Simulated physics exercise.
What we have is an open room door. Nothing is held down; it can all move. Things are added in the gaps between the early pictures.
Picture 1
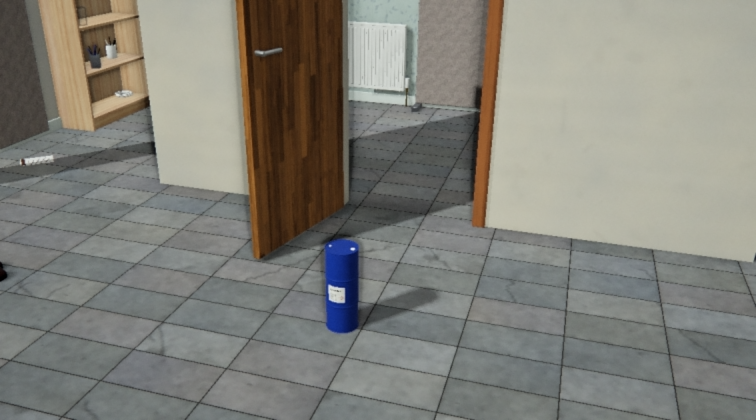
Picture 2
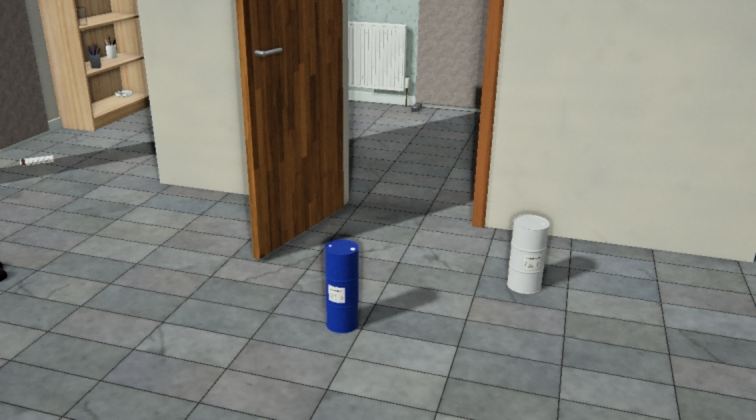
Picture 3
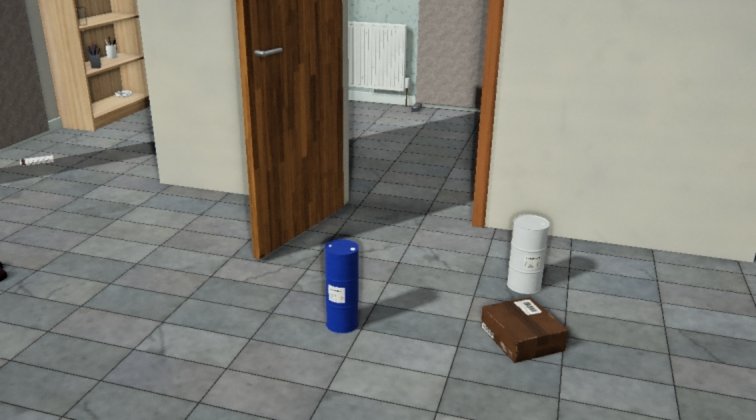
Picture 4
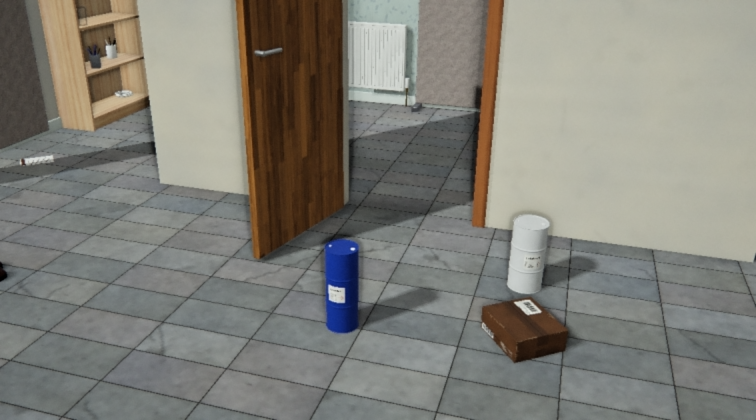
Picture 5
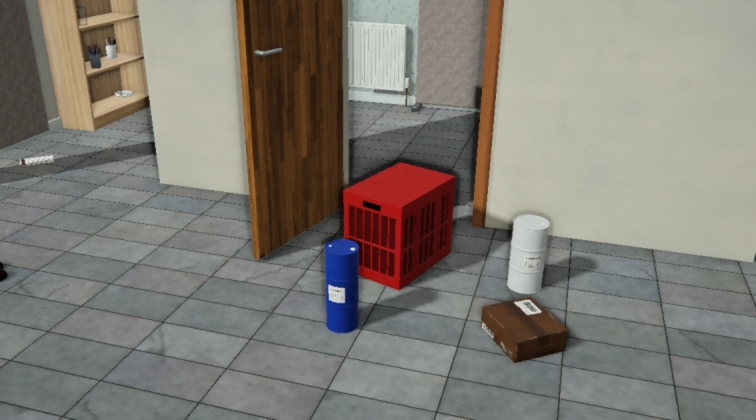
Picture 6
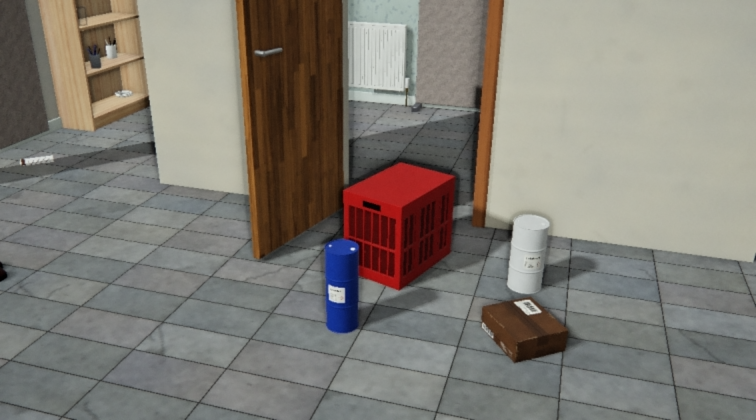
A brown wooden door stands wide open and still in a grey-tiled room with pale walls, seen from a raised, steady viewpoint, with a shelf at left and a white radiator beyond. A blue canister stands near the centre. A white canister appears to its right, then a brown parcel in front of that, then a red chest behind the blue canister, and nothing visibly travels.
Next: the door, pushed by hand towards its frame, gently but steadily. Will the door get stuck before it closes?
The door is left open.
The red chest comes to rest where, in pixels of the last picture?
End position, last frame: About (414, 222).
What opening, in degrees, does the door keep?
I'd say it stays open by roughly 65 degrees.
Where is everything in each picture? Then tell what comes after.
Door wide open and still; blue canister (342, 287), in the first frame.
Door wide open and still; blue canister (342, 287), in the second frame.
Door wide open and still; white canister (528, 254); brown parcel (523, 328), in the third frame.
Door wide open and still; blue canister (342, 287); white canister (528, 254), in the fourth frame.
Door wide open and still; brown parcel (523, 328); blue canister (342, 287), in the fifth frame.
Door wide open and still; red chest (400, 223); white canister (528, 254), in the sixth frame.
Then, 0.40 s past the last view, open by 95°.
Then, 0.60 s past the last view, open by 83°.
Then, 0.80 s past the last view, open by 70°; red chest displaced a little near (403, 223).
Then, 1.00 s past the last view, open by 66°; red chest displaced a little near (412, 222).
Finally, open by 65°; all 4 still in place. Final places as the last picture's camera would see them, red chest near (414, 222).
